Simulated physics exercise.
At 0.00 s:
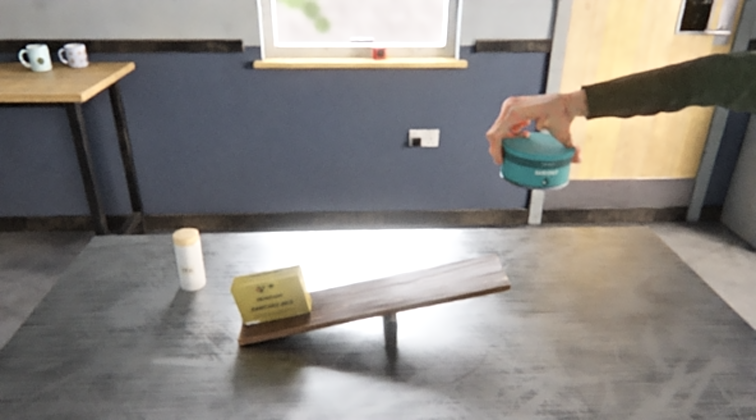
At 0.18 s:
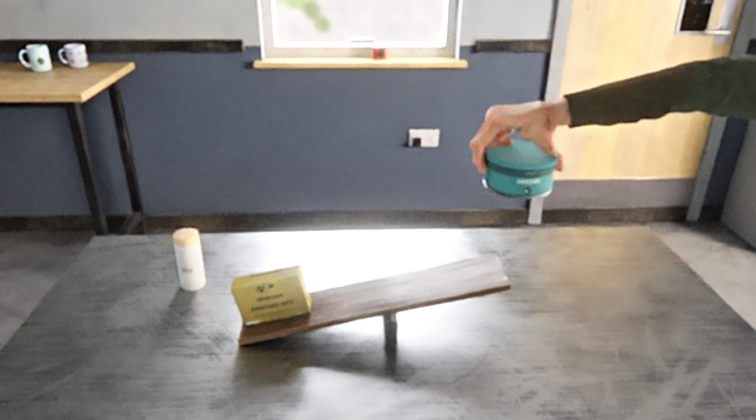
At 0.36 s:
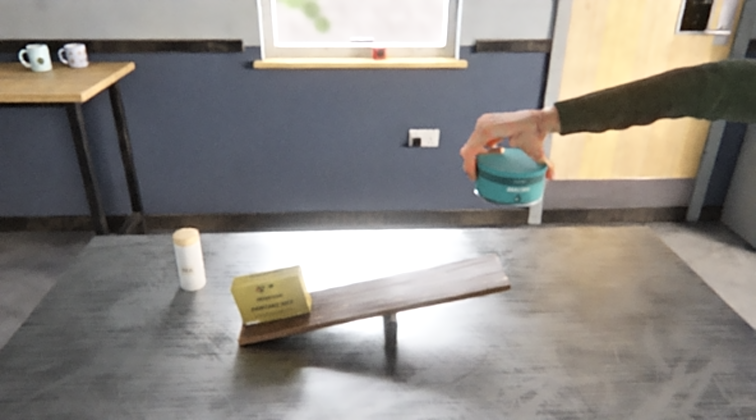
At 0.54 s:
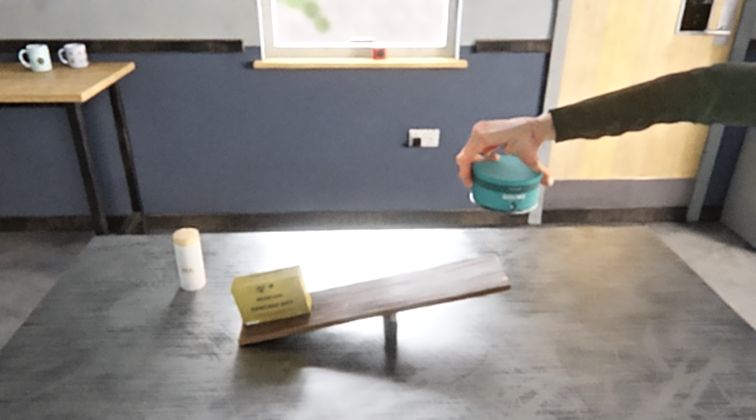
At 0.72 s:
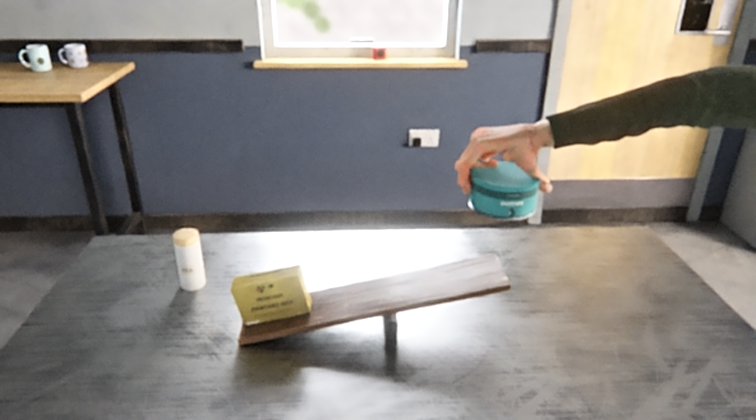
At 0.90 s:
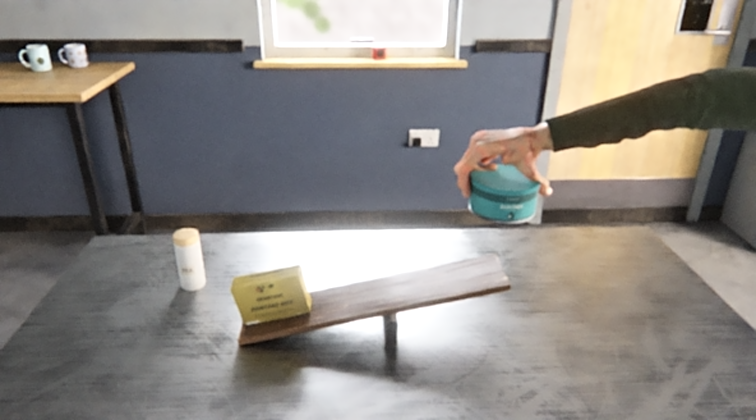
To begin with, a hand holds a turquoise tub up to the right of a tilted brown plank, which has a yellow packet on its lowered left end. The hand moves the tub a little left and down, then keeps it above the raised end while the plank, packet and white shaker stay still.
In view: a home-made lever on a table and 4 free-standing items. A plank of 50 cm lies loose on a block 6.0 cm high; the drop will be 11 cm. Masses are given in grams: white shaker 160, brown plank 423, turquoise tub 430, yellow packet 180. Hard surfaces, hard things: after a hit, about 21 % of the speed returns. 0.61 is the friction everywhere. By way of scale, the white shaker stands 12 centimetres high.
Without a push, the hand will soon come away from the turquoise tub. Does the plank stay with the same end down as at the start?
No, it ends tilted the other way.
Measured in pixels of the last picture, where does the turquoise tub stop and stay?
Around pixel (499, 301).
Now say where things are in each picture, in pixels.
In the first frame, 8 cm from its drop point; turquoise tub (536, 160); white shaker (189, 260).
In the second frame, 5 cm from its drop point; turquoise tub (519, 169); yellow packet (272, 295).
In the third frame, 3 cm from its drop point; turquoise tub (510, 177); brown plank (372, 297).
In the fourth frame, 2 cm from its drop point; turquoise tub (505, 184); white shaker (189, 260).
In the fifth frame, 1 cm from its drop point; turquoise tub (504, 190); yellow packet (272, 295).
Poised above the raised end; turquoise tub (503, 193); brown plank (372, 297), in the sixth frame.
After 1.20 s, plank at 2°, leaning as at the start; turquoise tub 11° off upright near (495, 269); yellow packet 11° off upright.
After 1.30 s, plank at 17°, tipped the other way; turquoise tub 16° off upright near (499, 300); yellow packet 33° off upright.
After 1.40 s, plank at 16°, tipped the other way; turquoise tub 16° off upright near (499, 301); yellow packet 52° off upright.
In the end (2.2 s), plank at 16°, tipped the other way; not toppled but over 4 cm from the start, turquoise tub and yellow packet; the other 2 under 4 cm from the start. At the end, from the last picture's camera, turquoise tub near (499, 301). The plank tips across.
